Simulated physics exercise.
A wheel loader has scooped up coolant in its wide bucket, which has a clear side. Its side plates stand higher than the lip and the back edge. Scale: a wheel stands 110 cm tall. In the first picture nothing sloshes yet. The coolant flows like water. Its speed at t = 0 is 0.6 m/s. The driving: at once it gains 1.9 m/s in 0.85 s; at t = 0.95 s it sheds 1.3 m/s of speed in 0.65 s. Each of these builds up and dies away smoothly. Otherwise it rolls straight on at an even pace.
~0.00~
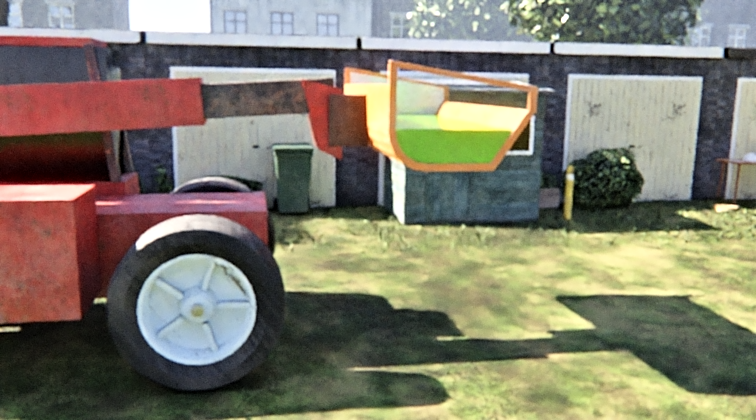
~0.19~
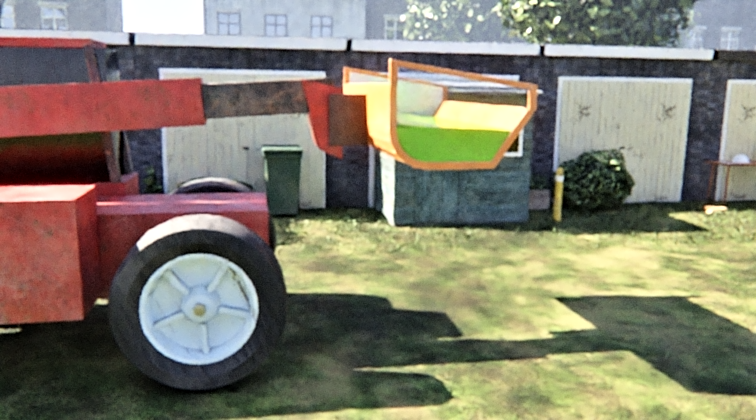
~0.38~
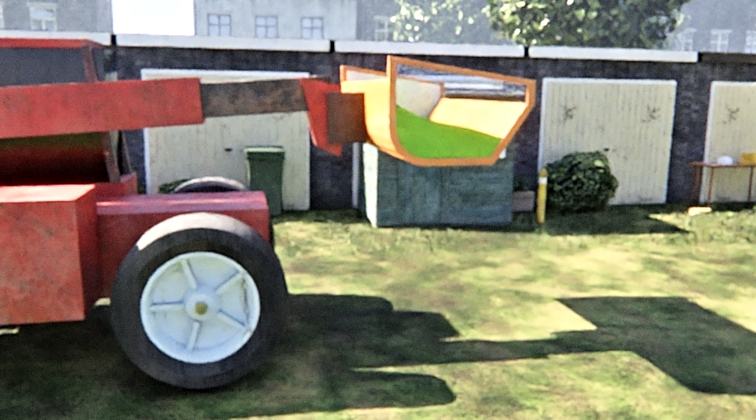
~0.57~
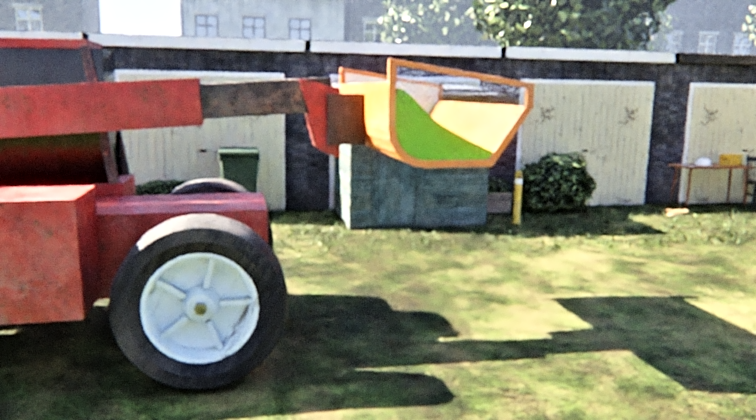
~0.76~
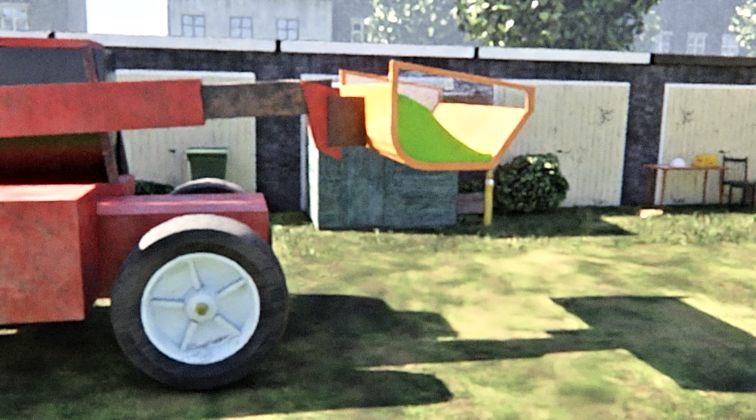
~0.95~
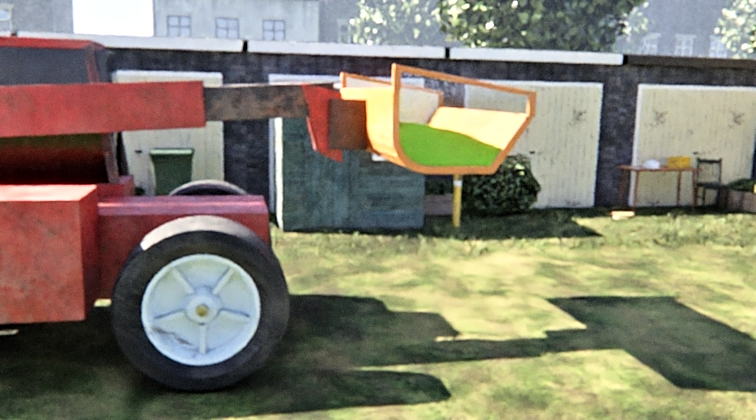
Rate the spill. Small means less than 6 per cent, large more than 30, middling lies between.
A large spill.
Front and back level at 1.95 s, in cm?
Front 16 cm, back 18 cm.
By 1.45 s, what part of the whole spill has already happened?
About 70 per cent.
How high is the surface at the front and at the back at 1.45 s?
Front 28 cm, back 0 cm.
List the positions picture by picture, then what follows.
In the first picture, the surface is at (489, 130) near the front wall; the surface is at (407, 130) near the back wall; the lip is at (528, 110); the front is on the right.
In the second picture, the surface is at (489, 130) near the front wall; the surface is at (408, 126) near the back wall.
In the third picture, the surface is at (487, 133) near the front wall; the surface is at (407, 111) near the back wall.
In the fourth picture, the surface is at (486, 149) near the front wall; the surface is at (407, 95) near the back wall.
In the fifth picture, the surface is at (487, 153) near the front wall; the surface is at (409, 99) near the back wall.
In the sixth picture, the surface is at (488, 144) near the front wall; the surface is at (410, 124) near the back wall; the lip is at (527, 114).
After 1.45 s the surface stands 0 cm at the back and 28 cm at the front; 23 per cent is out, over the front.
After 1.95 s the surface stands 18 cm at the back and 16 cm at the front; 29 per cent is out, over the front.
After 2.40 s the surface stands 26 cm at the back and 7 cm at the front; 29 per cent is out, over the front.
After 4.49 s 35 per cent is out, over the front, 104 of 295 litres.
